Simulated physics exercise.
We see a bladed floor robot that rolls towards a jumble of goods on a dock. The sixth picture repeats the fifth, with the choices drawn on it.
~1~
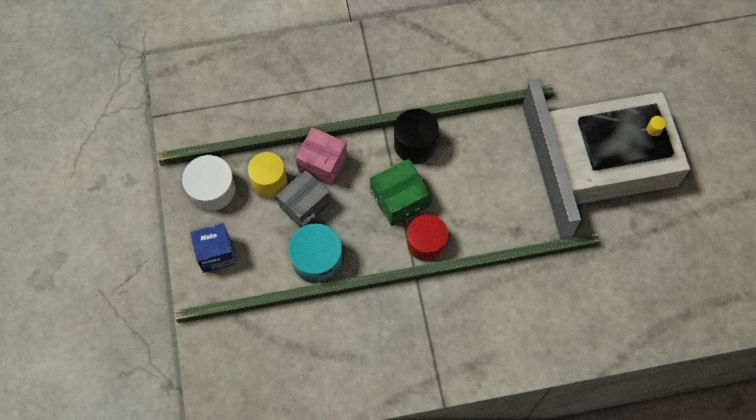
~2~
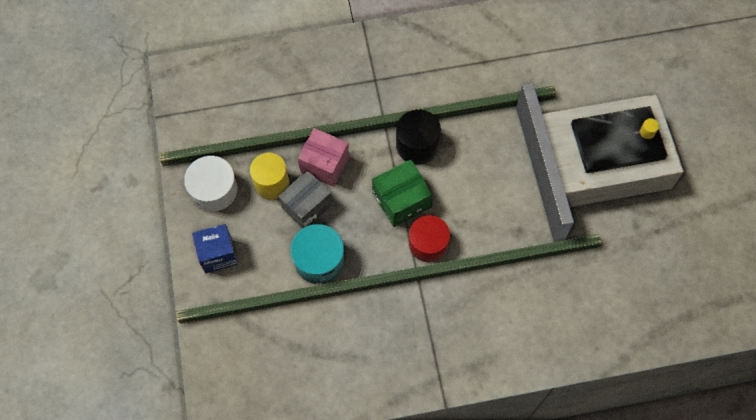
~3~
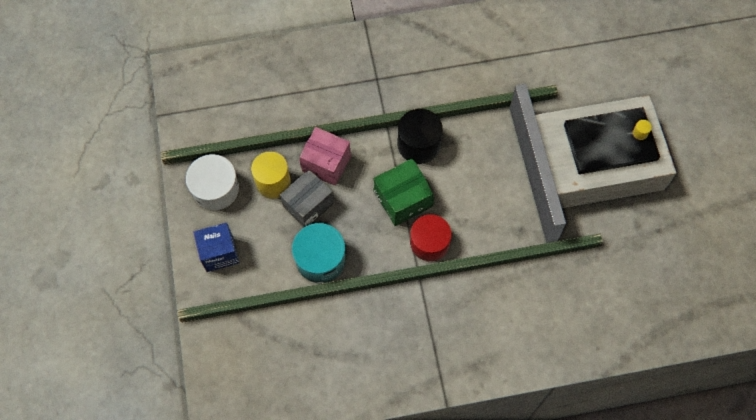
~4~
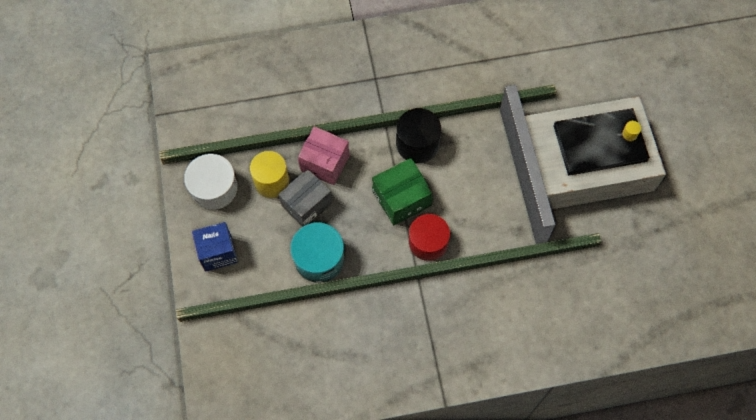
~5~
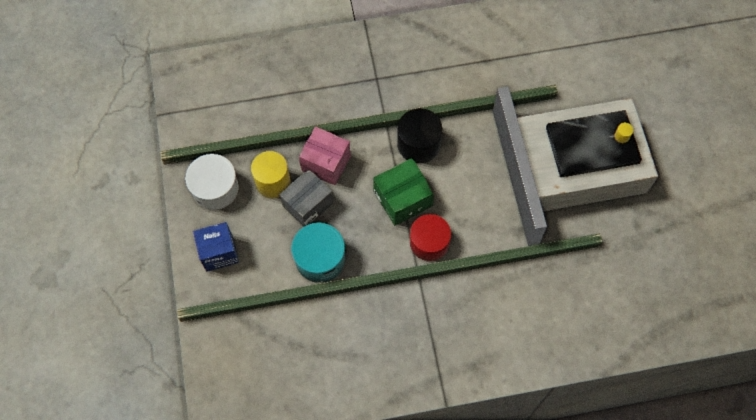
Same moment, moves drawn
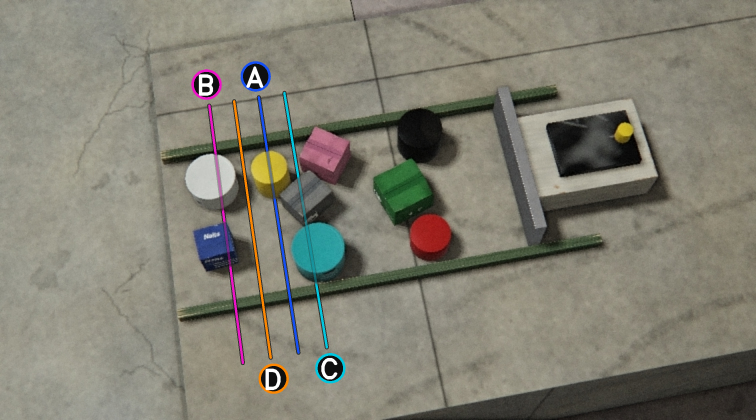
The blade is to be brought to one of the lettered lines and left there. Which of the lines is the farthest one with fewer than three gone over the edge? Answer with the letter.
A is the last line within the limit.
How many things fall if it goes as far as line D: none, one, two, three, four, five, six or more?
Three.
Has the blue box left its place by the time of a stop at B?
Yes.
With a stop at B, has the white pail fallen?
Yes.
On the marked copy, A at (278, 218); B at (225, 227); C at (304, 213); D at (251, 222).
With A. Early on, robot (501, 159); black canister (395, 141); red canister (419, 240).
Further on, robot (414, 174); white pail (201, 185); yellow canister (241, 189).
At the end, robot (346, 186); white pail over the edge; blue box (175, 262); one fallen.
As for the rest, B drops six; C is within the limit but short; D drops three.
